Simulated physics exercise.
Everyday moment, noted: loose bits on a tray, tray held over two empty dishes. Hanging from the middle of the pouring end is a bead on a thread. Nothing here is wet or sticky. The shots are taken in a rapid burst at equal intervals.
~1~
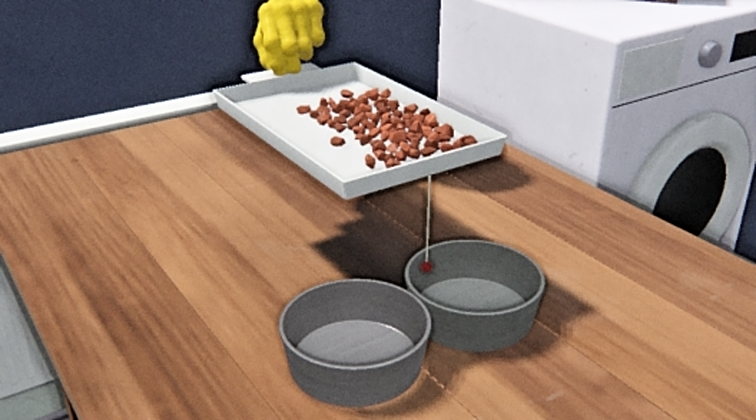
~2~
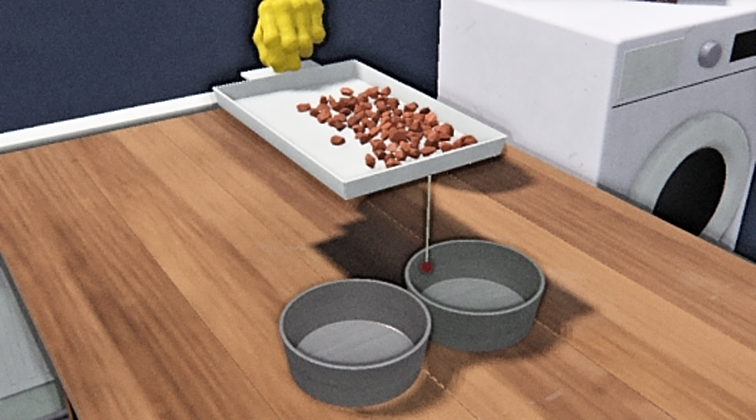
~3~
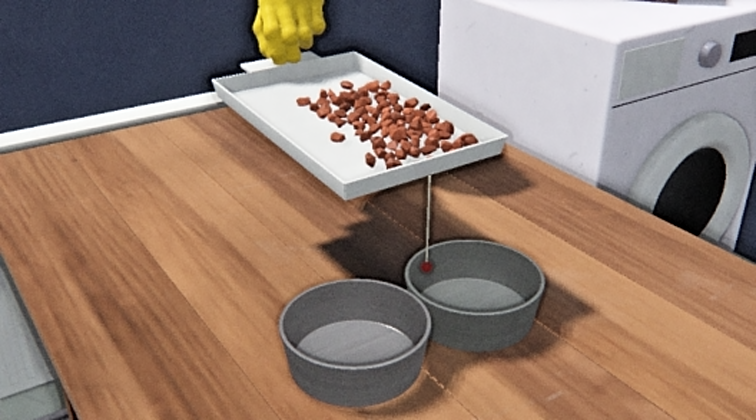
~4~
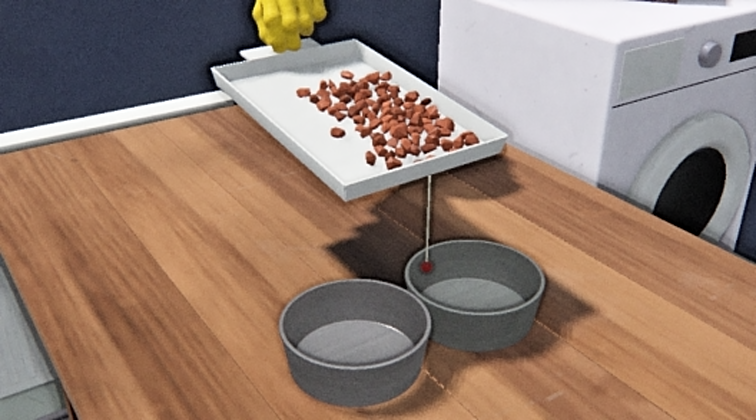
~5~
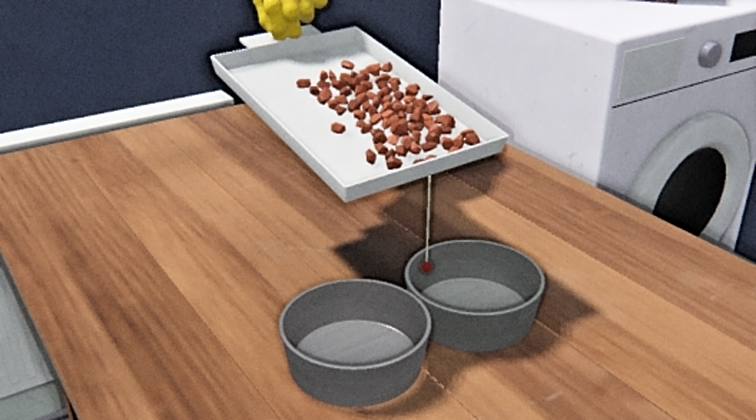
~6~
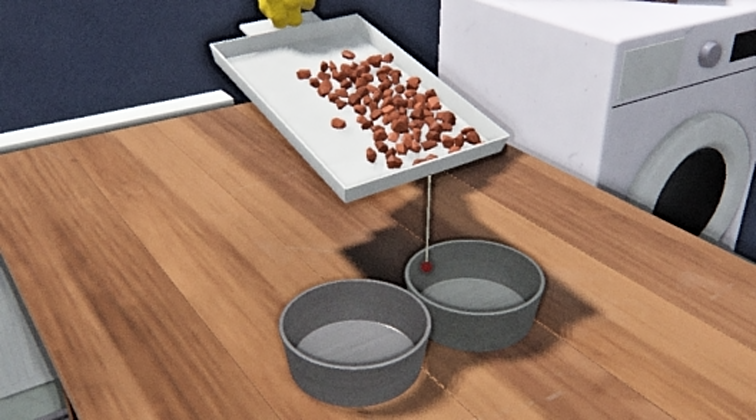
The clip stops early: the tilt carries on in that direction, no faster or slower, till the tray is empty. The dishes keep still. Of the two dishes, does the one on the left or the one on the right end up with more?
The dish to the left will collect more.
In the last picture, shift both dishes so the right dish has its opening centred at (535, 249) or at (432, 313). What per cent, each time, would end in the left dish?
You'd get 60 in a hundred first and 0 in a hundred after that.
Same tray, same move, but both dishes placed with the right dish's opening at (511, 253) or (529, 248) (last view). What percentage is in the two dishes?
First try: Around 70 percent; second try: Around 60 percent.
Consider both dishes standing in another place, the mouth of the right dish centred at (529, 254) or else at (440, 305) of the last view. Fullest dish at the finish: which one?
First try: The leftmost dish. Second try: The rightmost dish.
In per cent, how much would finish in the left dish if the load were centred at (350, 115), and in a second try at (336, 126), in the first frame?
Roughly 50 per cent, and 70 per cent.
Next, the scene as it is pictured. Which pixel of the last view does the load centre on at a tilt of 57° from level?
Centre estimate: (419, 137).
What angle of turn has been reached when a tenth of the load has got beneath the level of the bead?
Around 75° of tilt.
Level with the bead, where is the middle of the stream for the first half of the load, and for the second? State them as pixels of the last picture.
Around (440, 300), followed by around (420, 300).
Just after the last frame, tray tipped steeply; every one on the tray.
A moment on, tray tipped right over; roughly two thirds on the tray; roughly a quarter in the left dish; about a tenth in the right dish; about a tenth outside both; about a tenth in the air.
Further on, tray tipped past a quarter turn; roughly half in the left dish; roughly a quarter in the right dish; roughly a quarter outside both.
When it is over, tray tipped past a quarter turn; roughly half in the left dish; roughly a quarter in the right dish; roughly a quarter outside both.
